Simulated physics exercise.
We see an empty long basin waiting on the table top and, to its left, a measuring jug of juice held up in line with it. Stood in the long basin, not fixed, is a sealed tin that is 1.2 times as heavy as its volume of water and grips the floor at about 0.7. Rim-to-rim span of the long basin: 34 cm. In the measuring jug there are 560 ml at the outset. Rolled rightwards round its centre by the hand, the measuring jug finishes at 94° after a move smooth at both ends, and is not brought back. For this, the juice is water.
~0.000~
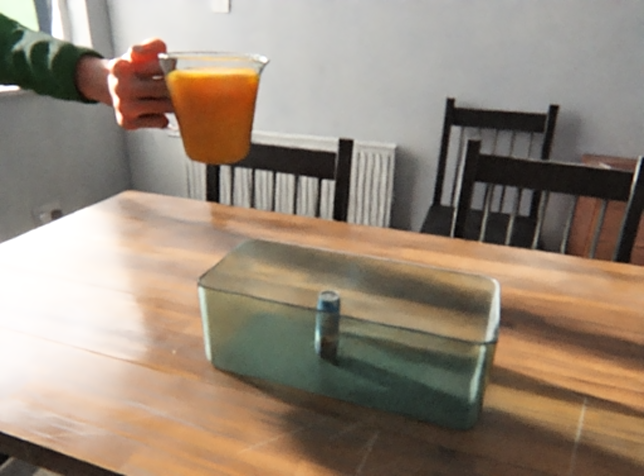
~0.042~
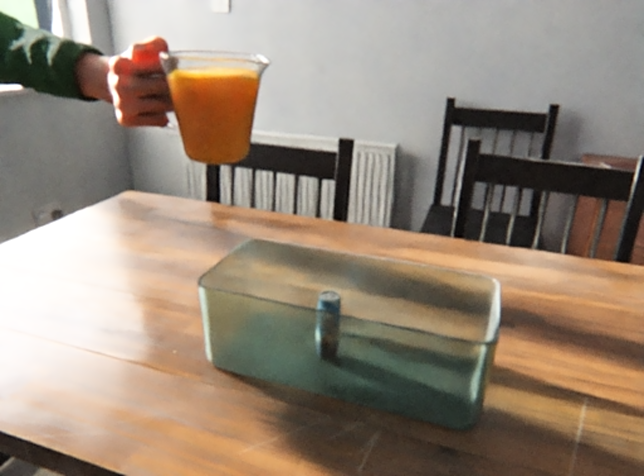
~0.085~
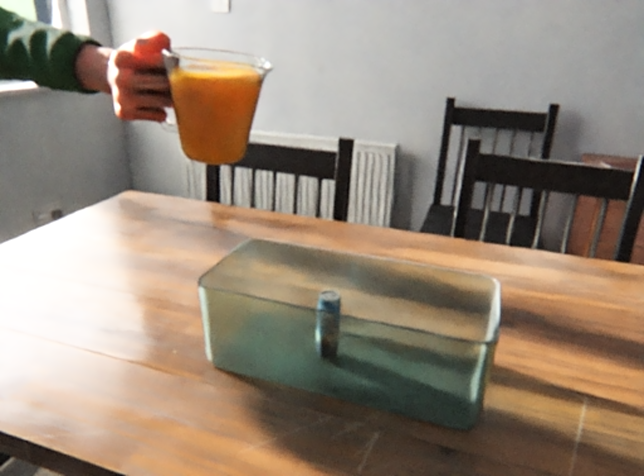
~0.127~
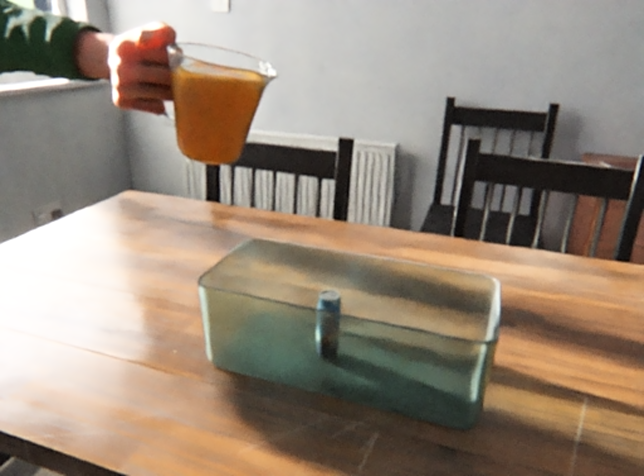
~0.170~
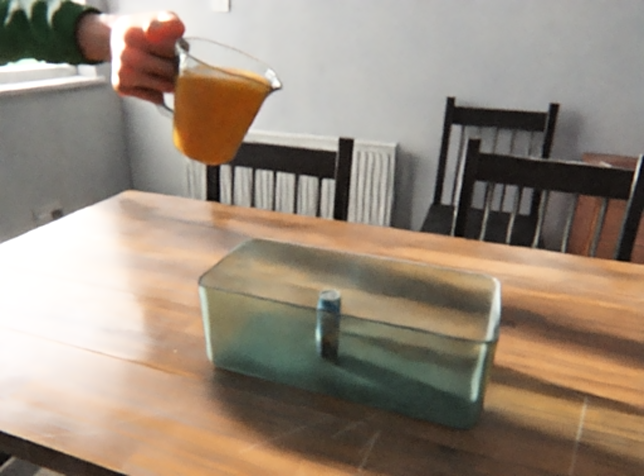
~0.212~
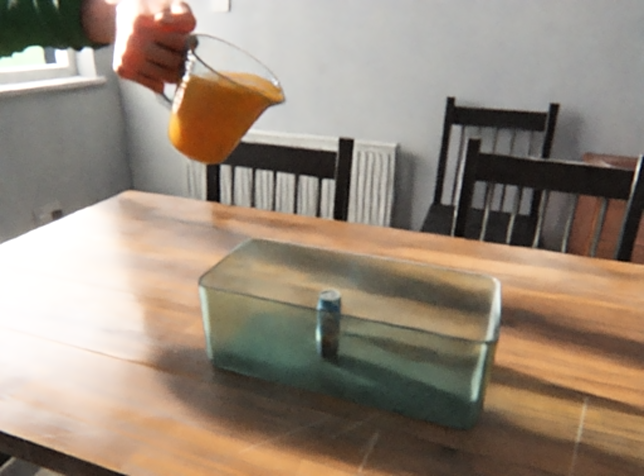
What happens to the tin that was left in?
Most likely it will not capsize.
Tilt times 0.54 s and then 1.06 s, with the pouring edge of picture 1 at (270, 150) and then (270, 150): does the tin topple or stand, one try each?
Run one: It tumbles. Run two: It tumbles.
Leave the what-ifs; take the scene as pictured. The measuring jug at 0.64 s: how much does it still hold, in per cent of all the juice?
Close to 16 percent of the total.
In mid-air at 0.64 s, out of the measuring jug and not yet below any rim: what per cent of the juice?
Near 24 in a hundred.
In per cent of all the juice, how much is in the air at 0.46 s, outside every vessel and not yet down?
About 40 per cent.
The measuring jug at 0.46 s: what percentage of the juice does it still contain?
52 %.
Then, 0.46 s in, the tilt is 89° and 52 per cent is still to pour; the tin stands where it began.
Then, 0.64 s in, the tilt is 94° and 16 per cent is still to pour; the tin stands where it began.
Then, 0.83 s in, the tilt is 94° and 3 per cent is still to pour; the tin stands where it began.
Then, 1.04 s in, the tilt is 94° and 0 per cent is still to pour; the tin stands where it began.
Finally, the tin stands where it began.
